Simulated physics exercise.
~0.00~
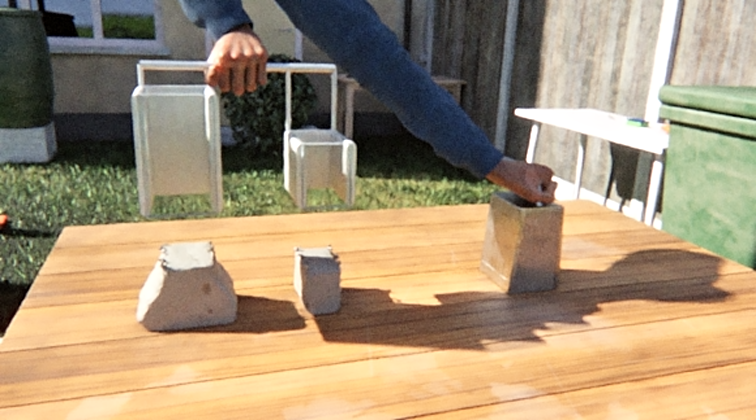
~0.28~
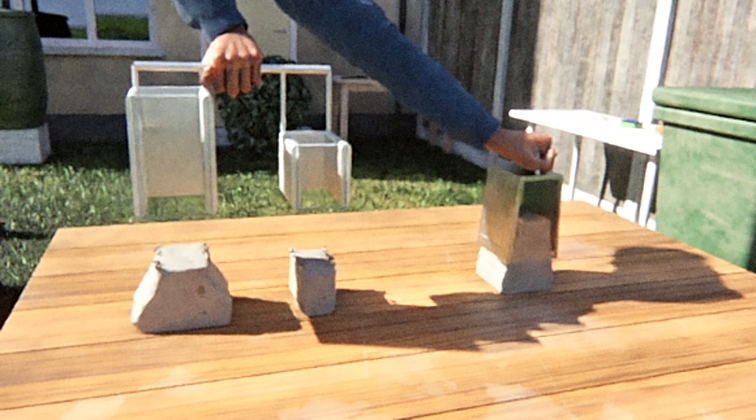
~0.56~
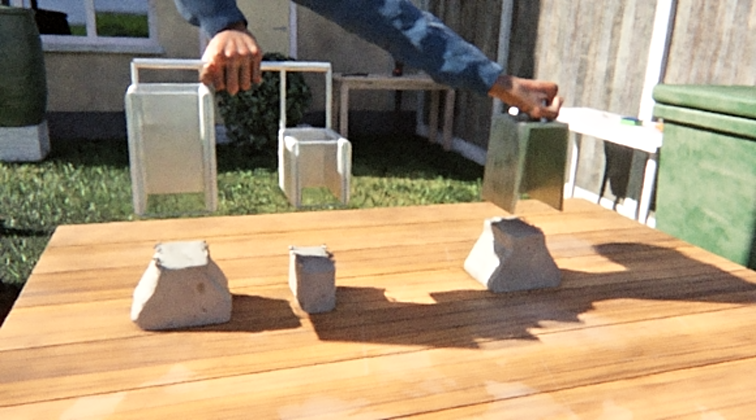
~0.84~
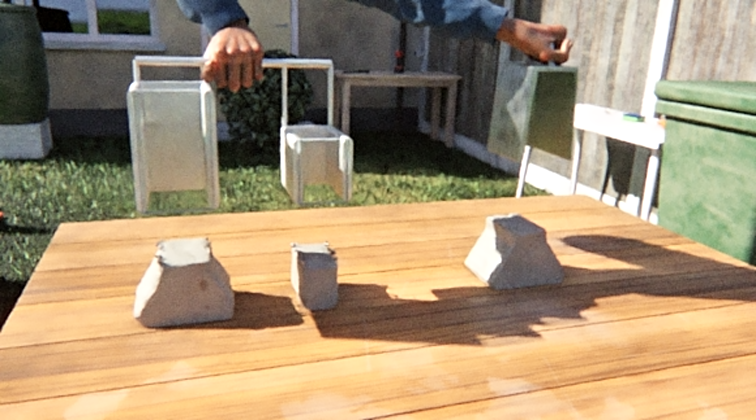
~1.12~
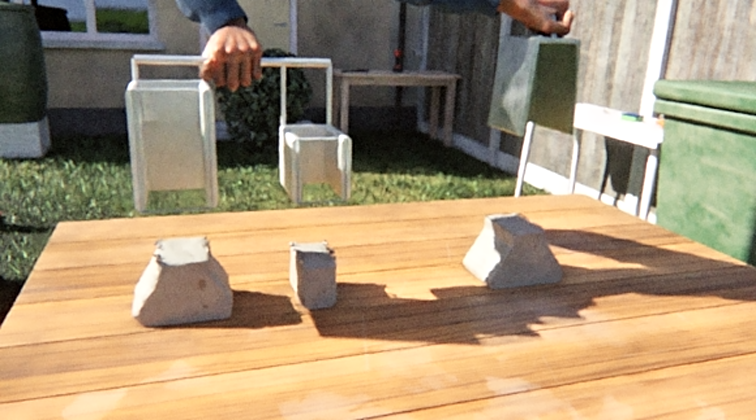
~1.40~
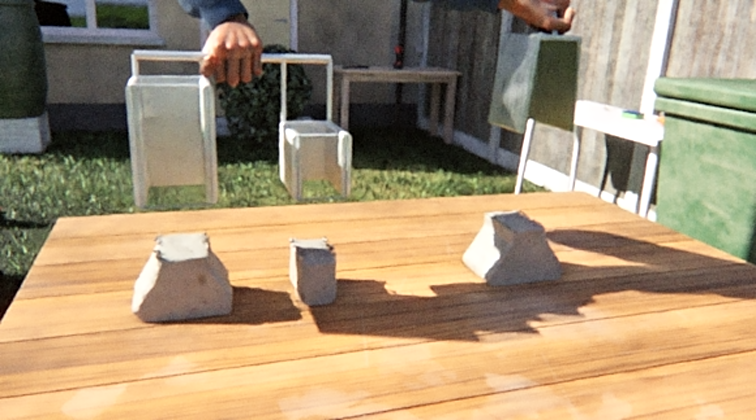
In a sunny backyard, a hand lifted an upturned tin off a wooden table while another held a pale frame, and the wet mortar underneath slumped into a squat, wide-bottomed lump that stood beside two smaller grey blocks.
